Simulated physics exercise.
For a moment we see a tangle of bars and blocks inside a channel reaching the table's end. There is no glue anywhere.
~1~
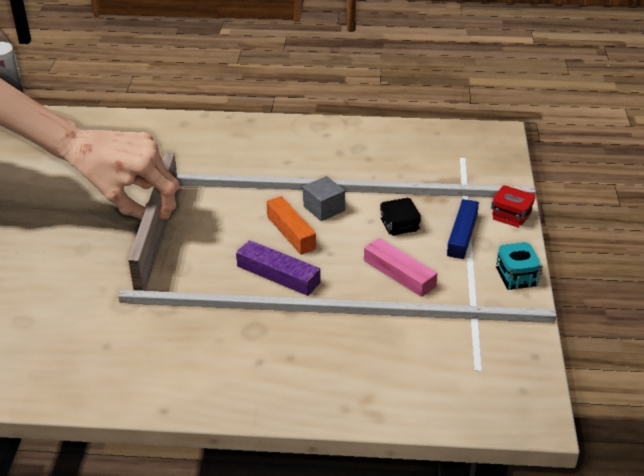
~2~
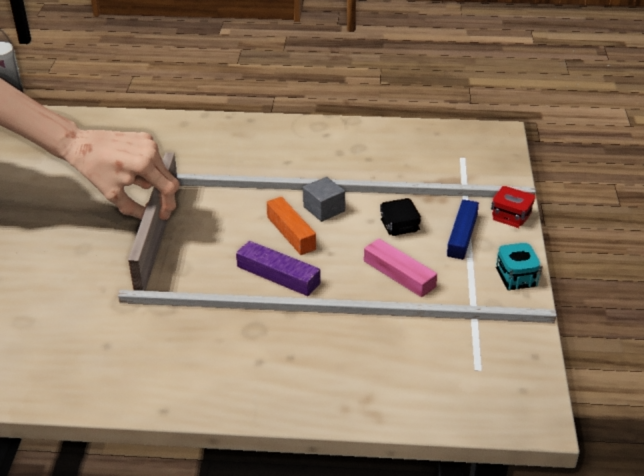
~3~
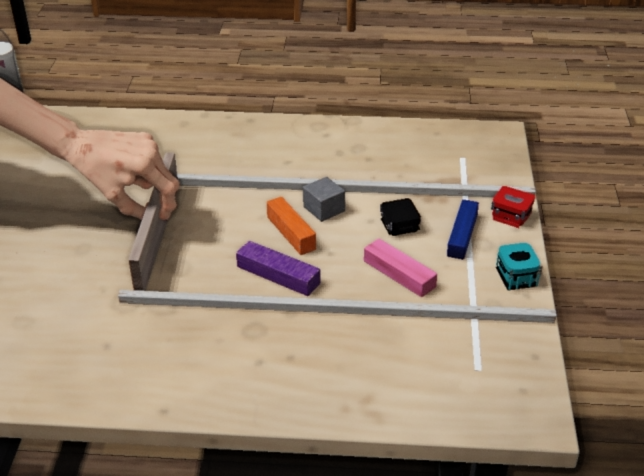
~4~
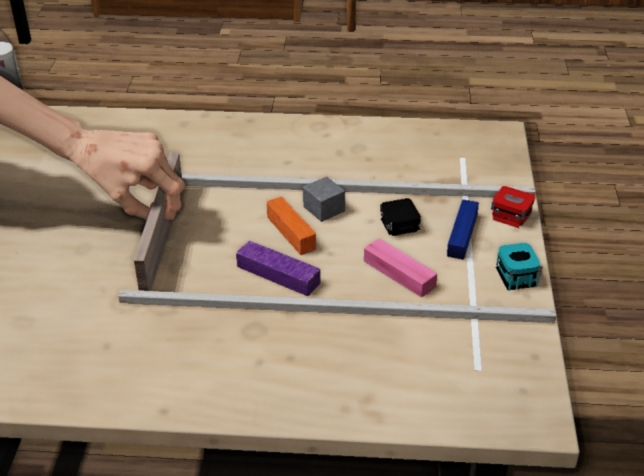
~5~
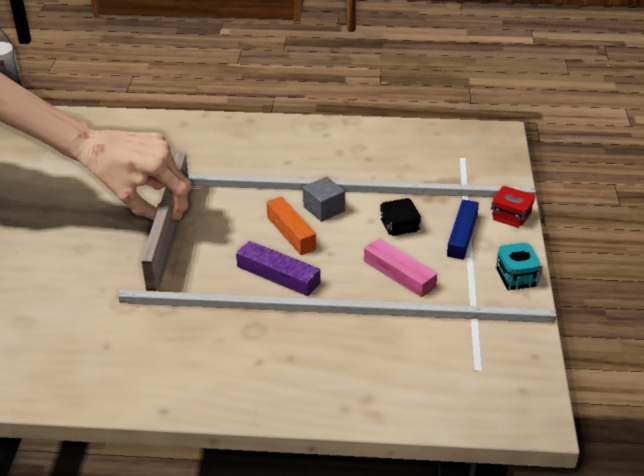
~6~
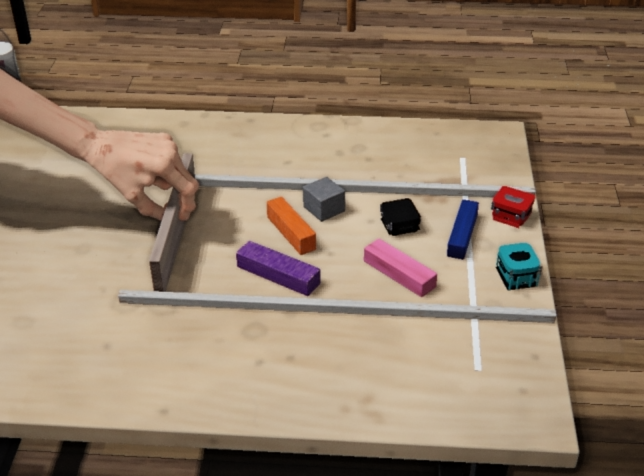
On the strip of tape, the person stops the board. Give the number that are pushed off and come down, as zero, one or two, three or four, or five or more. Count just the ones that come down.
Band: One to two.
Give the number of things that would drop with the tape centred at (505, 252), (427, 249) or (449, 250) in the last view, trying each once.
Respectively, 4, 0 and 0.
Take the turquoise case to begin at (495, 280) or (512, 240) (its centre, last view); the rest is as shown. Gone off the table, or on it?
For the turquoise case: Gone and then gone.
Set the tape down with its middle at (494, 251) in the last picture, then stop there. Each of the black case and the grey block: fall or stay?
The black case is kept; the grey block survives.
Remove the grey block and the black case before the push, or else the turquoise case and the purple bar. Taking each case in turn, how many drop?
Try one: 0; try two: 1.
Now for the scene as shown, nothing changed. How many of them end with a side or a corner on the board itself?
The count in contact is 3.
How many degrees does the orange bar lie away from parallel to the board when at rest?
Around 0 degrees.
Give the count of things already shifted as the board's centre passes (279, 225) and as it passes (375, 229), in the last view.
At the first point the count is 2, at the second it's 5.
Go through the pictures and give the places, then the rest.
In the first picture, red case (513, 207); turquoise case (518, 266); blue stick (463, 228); board (155, 220); tape (469, 250).
In the second picture, turquoise case (518, 266); pink stick (400, 267).
In the third picture, blue stick (463, 229); purple bar (278, 268).
In the fourth picture, red case (513, 207); orange bar (291, 225).
In the fifth picture, turquoise case (518, 266); board (168, 220).
In the sixth picture, red case (513, 207); turquoise case (518, 266); blue stick (463, 229); board (175, 221); tape (469, 250).
A little later, none off yet; red case at rest near (513, 207); turquoise case at rest near (518, 266); blue stick at rest near (463, 229).
When it is over, the number that fall off is one or two; down, turquoise case and red case.
